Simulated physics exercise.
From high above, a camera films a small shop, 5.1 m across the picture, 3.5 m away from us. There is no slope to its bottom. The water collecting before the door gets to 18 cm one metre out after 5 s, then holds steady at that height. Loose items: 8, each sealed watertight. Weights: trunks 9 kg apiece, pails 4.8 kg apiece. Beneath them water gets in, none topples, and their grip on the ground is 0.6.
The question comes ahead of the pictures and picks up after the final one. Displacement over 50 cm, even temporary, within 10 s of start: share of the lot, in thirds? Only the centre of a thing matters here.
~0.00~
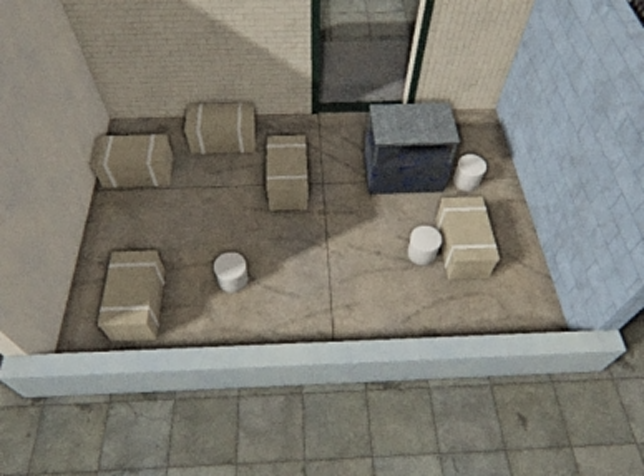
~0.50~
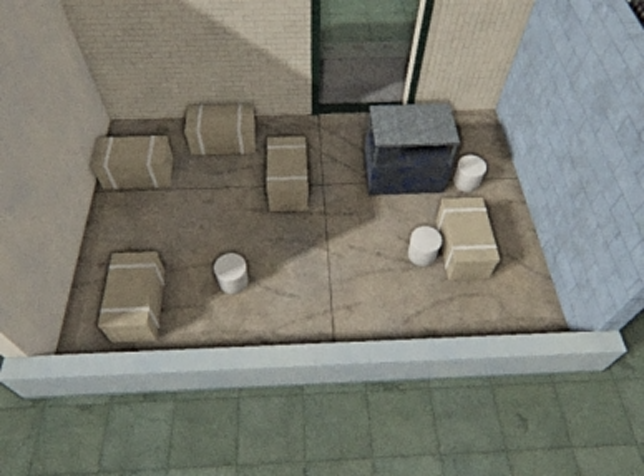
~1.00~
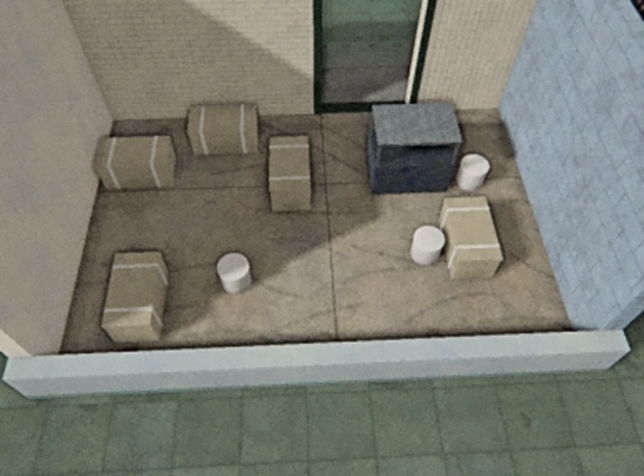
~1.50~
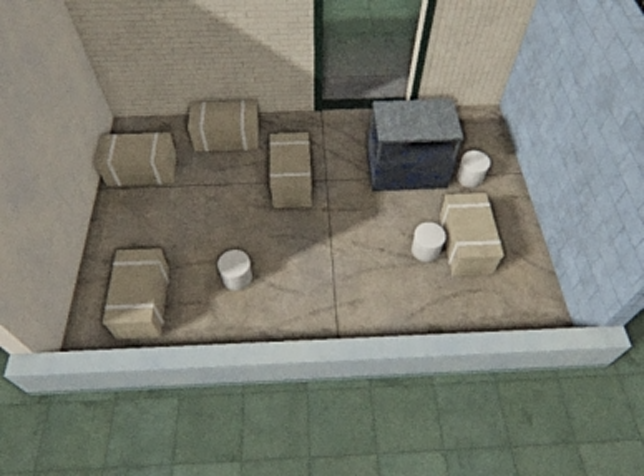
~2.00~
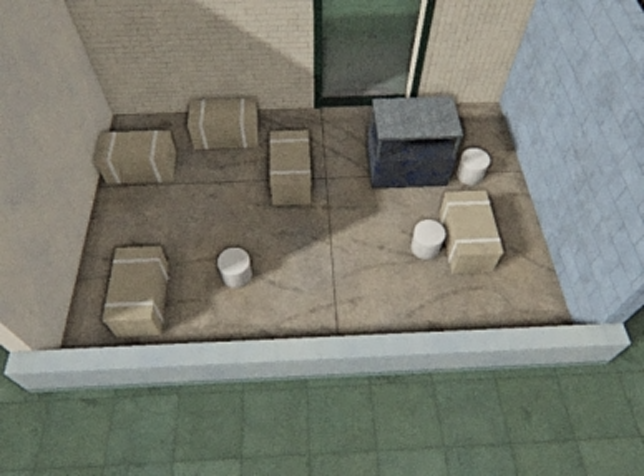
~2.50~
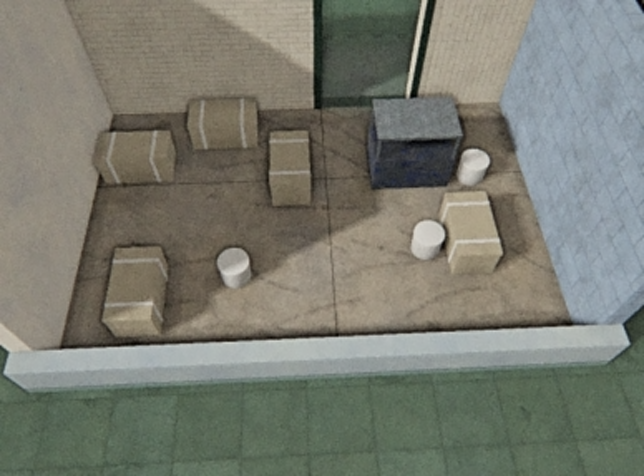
It falls in the low range.
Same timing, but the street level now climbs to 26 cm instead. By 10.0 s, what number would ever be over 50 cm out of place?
You'd get 3 in that case.
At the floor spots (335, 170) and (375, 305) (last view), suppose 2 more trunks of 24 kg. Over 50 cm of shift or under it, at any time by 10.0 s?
Order as asked: Farther and not as far.
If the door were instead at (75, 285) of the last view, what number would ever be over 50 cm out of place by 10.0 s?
Count: 4.
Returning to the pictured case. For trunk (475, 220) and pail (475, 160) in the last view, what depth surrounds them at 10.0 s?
Some 4 cm at the first, some 3 cm at the second.
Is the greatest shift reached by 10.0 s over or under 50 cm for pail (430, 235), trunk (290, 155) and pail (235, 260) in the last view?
In turn: Below the mark, above the mark, below the mark.
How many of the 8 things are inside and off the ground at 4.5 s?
Total: 0.
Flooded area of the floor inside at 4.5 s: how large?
At that time the wet patch spans about 3.0 m2.
After 3.5 s 0 of 8 are over 50 cm from their spots; 0 afloat.
After 4.5 s 0 of 8 are over 50 cm from their spots; 0 afloat.
After 7.0 s 1 of 8 are over 50 cm from their spots; 0 afloat.
After 10.0 s 1 of 8 are over 50 cm from their spots, and 1 have been at some point; 2 afloat.
